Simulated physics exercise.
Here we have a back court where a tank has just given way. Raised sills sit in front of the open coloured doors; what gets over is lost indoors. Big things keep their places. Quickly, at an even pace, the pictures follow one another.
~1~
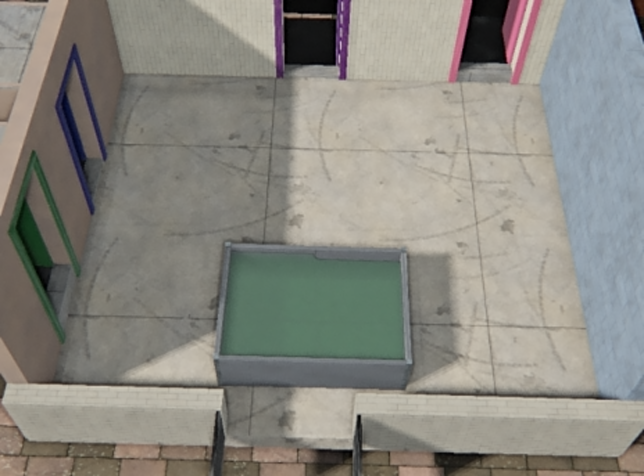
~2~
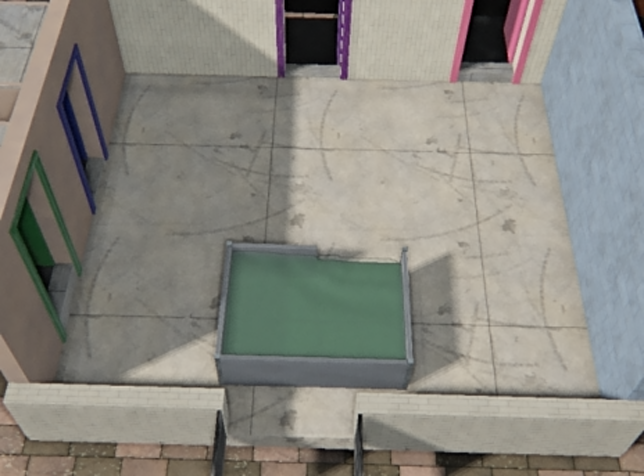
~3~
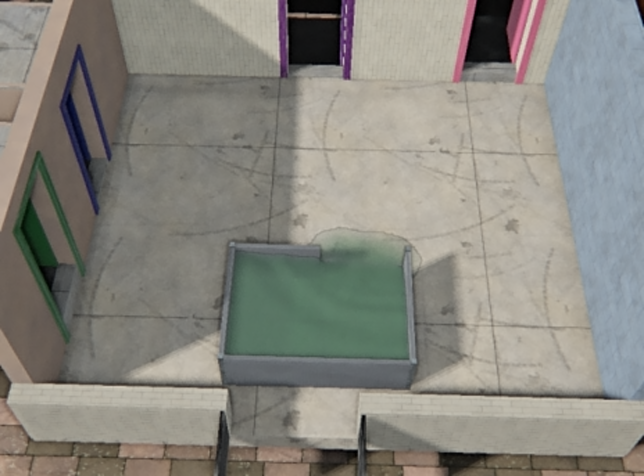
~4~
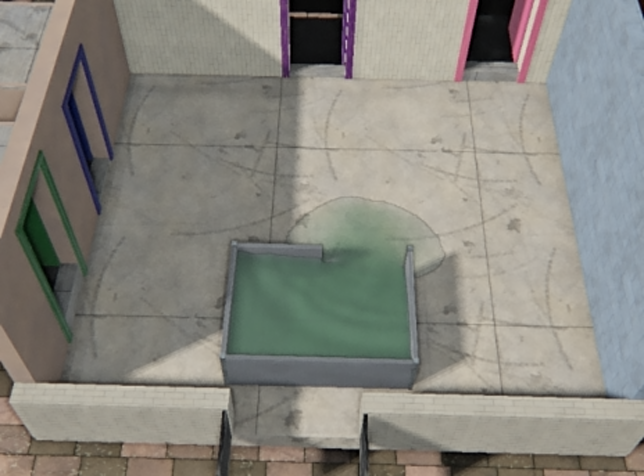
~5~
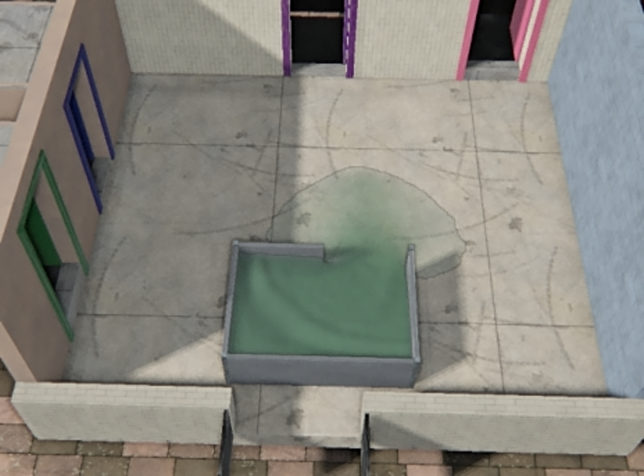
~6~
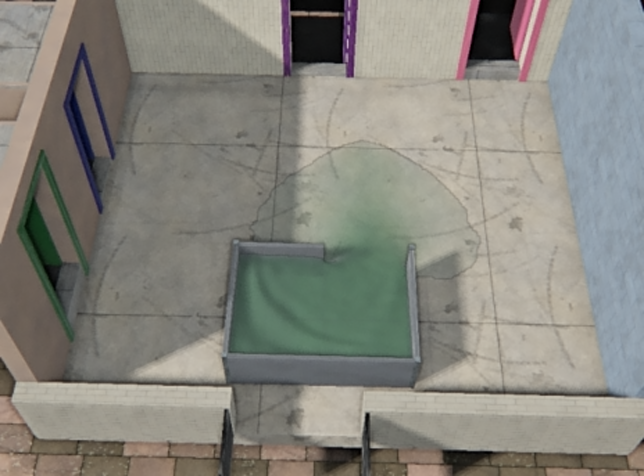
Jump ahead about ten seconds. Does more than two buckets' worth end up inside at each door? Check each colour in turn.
One by one: Pink door: Limit not exceeded; purple door: Limit exceeded; green door: Limit not exceeded; blue door: Limit not exceeded.
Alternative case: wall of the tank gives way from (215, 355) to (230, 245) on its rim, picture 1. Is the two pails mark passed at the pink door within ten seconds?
Honestly, the pink door comes in lower.
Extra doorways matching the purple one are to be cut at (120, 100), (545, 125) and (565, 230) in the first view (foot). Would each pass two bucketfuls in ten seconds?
In order: Exceeds it, exceeds it, falls short.
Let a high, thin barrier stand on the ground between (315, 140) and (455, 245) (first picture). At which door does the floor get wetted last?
That is the pink door.
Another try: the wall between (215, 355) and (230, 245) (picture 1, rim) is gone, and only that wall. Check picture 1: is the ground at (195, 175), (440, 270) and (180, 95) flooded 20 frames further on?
Point by point: Swamped, untouched and swamped.
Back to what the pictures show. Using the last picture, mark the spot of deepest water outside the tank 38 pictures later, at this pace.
Check roughly (132, 77).
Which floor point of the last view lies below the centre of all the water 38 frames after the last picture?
Roughly (354, 193).
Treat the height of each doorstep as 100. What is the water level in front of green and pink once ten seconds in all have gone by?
I'd put the first at close to 10 per cent and the second at close to 20 per cent.
A moment on, water covers 30 % of the floor; the pink door not reached, the purple door wet at the sill, nothing in, the green door not reached, the blue door not reached.
Next, water covers 45 % of the floor; the pink door wet at the sill, nothing in, the purple door over two buckets in, the green door not reached, the blue door not reached.
Then, water covers 50 % of the floor; the pink door wet at the sill, nothing in, the purple door far over two buckets in, the green door not reached, the blue door not reached.
Later, water covers 65 % of the floor; the pink door under two buckets in, the purple door far over two buckets in, the green door wet at the sill, nothing in, the blue door wet at the sill, nothing in.
In the end, water covers 95 % of the floor; the pink door under two buckets in, the purple door far over two buckets in, the green door wet at the sill, nothing in, the blue door wet at the sill, nothing in.
